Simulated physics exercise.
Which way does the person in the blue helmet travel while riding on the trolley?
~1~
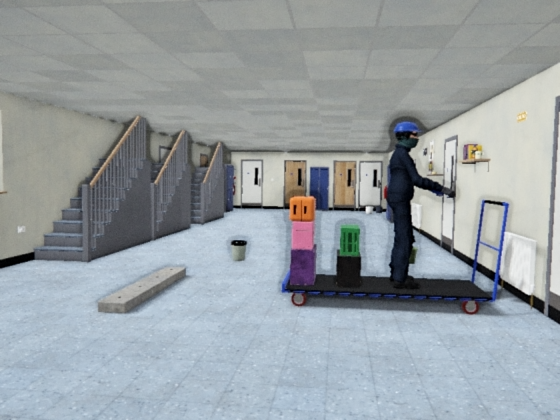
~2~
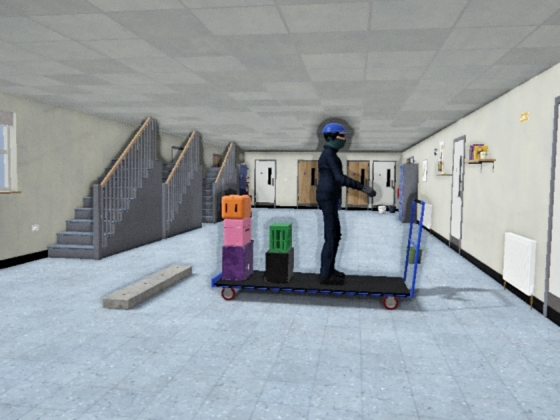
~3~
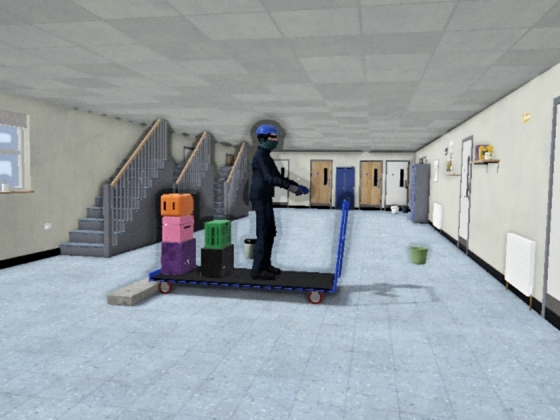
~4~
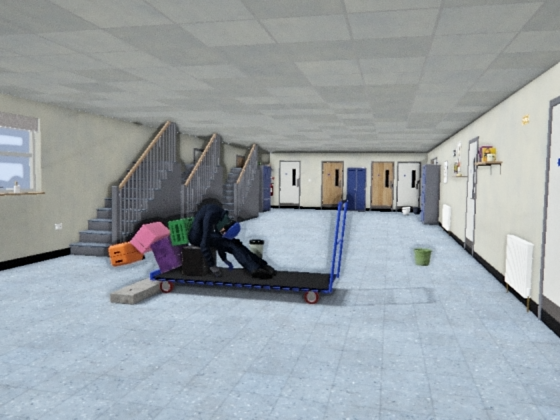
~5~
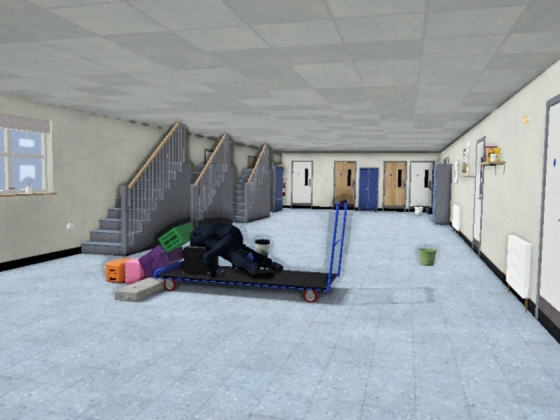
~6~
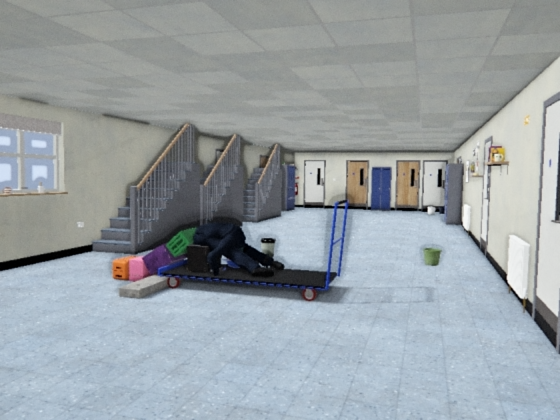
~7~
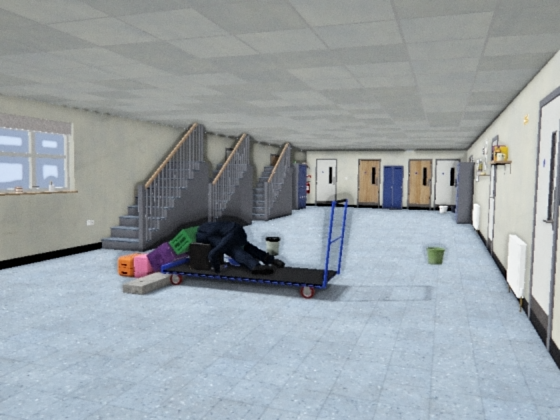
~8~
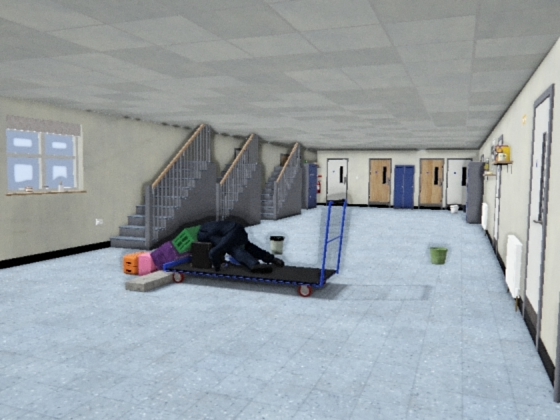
The person travels to the left, riding on the trolley towards the low kerb.
